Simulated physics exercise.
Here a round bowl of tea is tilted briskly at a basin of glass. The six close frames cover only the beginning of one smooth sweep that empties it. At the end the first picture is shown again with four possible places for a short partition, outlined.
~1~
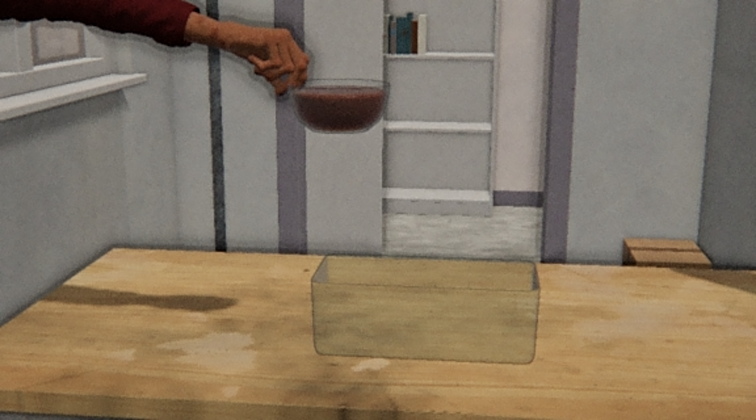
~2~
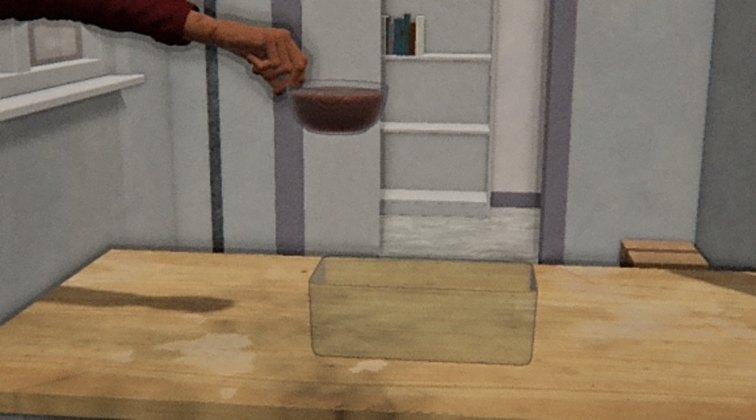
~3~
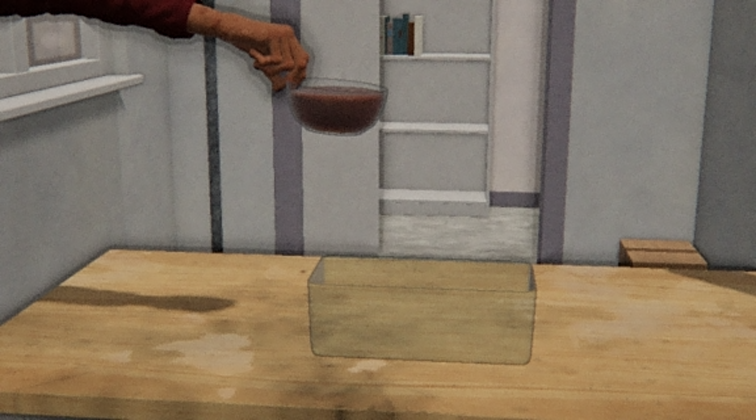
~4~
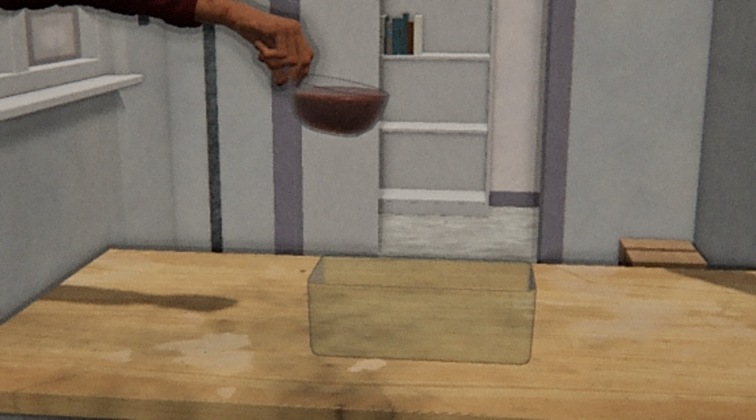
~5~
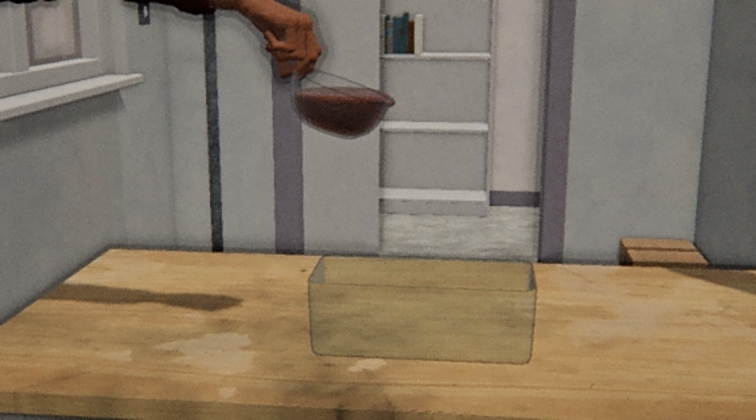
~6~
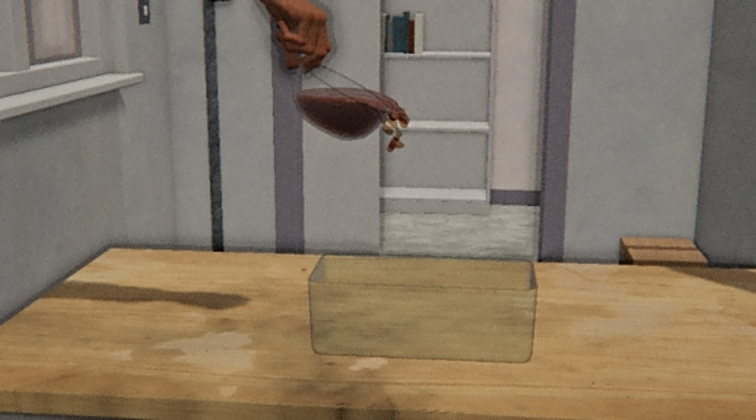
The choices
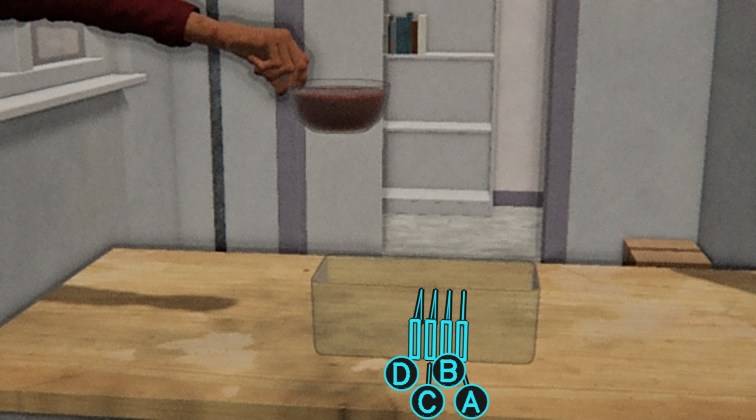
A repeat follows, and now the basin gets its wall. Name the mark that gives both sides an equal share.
Use slot B.
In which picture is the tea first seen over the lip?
Picture 5.
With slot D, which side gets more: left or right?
The right one.
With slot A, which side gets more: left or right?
More ends on the left.
In cyan, A at (460, 365); B at (445, 364); C at (429, 364); D at (414, 363).
For slot A, about 76 % ends left of the wall and 21 % right of it; 3 % is lost outside.
For slot B, about 47 % ends left of the wall and 50 % right of it.
For slot C, about 28 % ends left of the wall and 70 % right of it.
For slot D, about 16 % ends left of the wall and 82 % right of it.
